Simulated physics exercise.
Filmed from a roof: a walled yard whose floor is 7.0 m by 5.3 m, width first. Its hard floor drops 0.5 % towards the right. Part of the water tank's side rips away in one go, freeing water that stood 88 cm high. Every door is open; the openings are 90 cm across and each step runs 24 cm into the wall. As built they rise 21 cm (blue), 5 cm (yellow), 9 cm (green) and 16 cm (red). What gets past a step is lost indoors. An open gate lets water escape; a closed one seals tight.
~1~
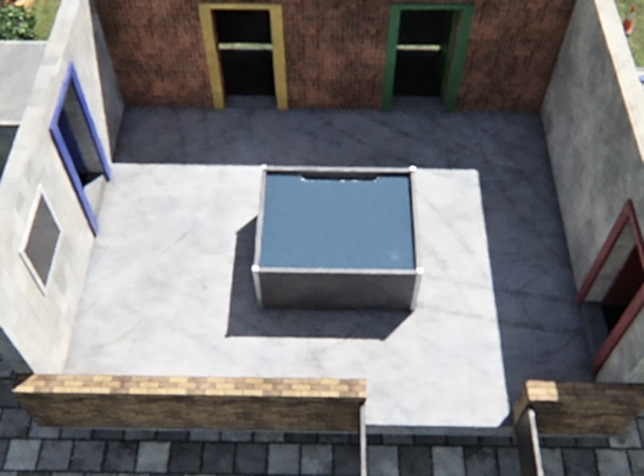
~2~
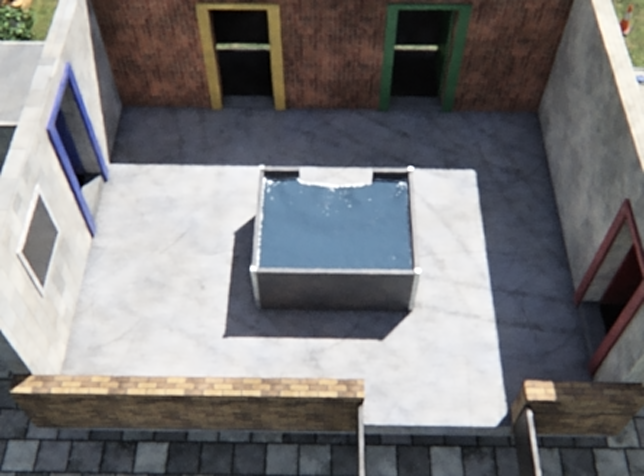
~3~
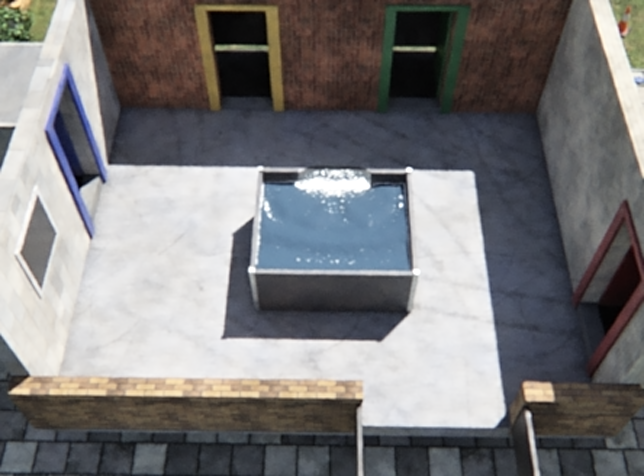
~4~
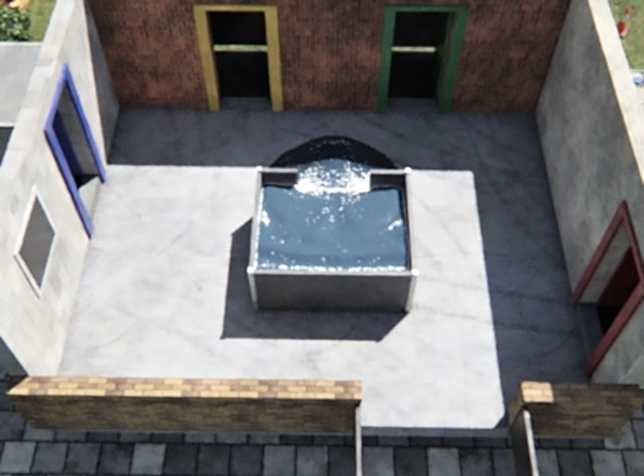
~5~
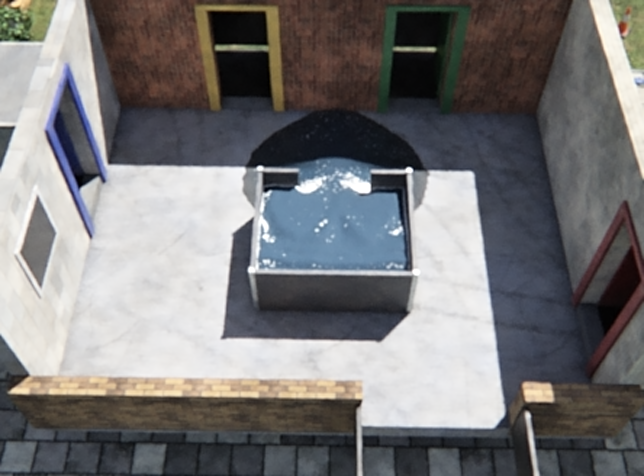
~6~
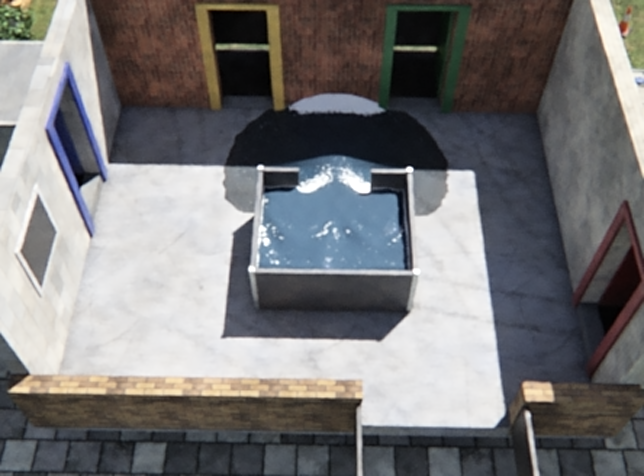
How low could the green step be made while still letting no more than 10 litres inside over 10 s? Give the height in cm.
It would have to be roughly 28 cm high.
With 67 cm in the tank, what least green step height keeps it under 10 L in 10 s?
Then roughly 20 cm.
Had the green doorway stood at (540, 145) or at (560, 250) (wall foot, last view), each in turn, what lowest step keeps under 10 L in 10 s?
About 29 and 5.5 cm.
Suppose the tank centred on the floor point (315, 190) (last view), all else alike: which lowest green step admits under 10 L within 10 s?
Some 13.5 cm.
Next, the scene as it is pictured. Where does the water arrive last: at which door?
Last comes the red one.
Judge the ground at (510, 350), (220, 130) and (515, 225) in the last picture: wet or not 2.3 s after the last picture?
In turn: Dry, wet, wet.
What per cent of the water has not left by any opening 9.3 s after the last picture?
Roughly 74 in a hundred.
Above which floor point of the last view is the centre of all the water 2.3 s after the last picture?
Around (331, 187).
Then, 0.7 s after the last picture water covers 25 % of the floor, deepest (47 cm) near (336, 113); 26 cm at the green door, 33 litres in over its 9 cm step.
Then, 2.3 s after the last picture water covers 40 % of the floor, deepest (30 cm) near (530, 124); 17 cm at the green door, 143 litres in over its 9 cm step.
Then, 9.3 s after the last picture water covers 100 % of the floor, deepest (10 cm) near (540, 384); 6 cm at the green door, 193 litres in over its 9 cm step.
At the green door as built, the water peaked near 26 cm, 0.7 s after the last picture.
With a step of 24 cm, 22 litres would have come in within the 10 s; with 32 cm, 3 litres. So under 10 litres takes about 28 cm.
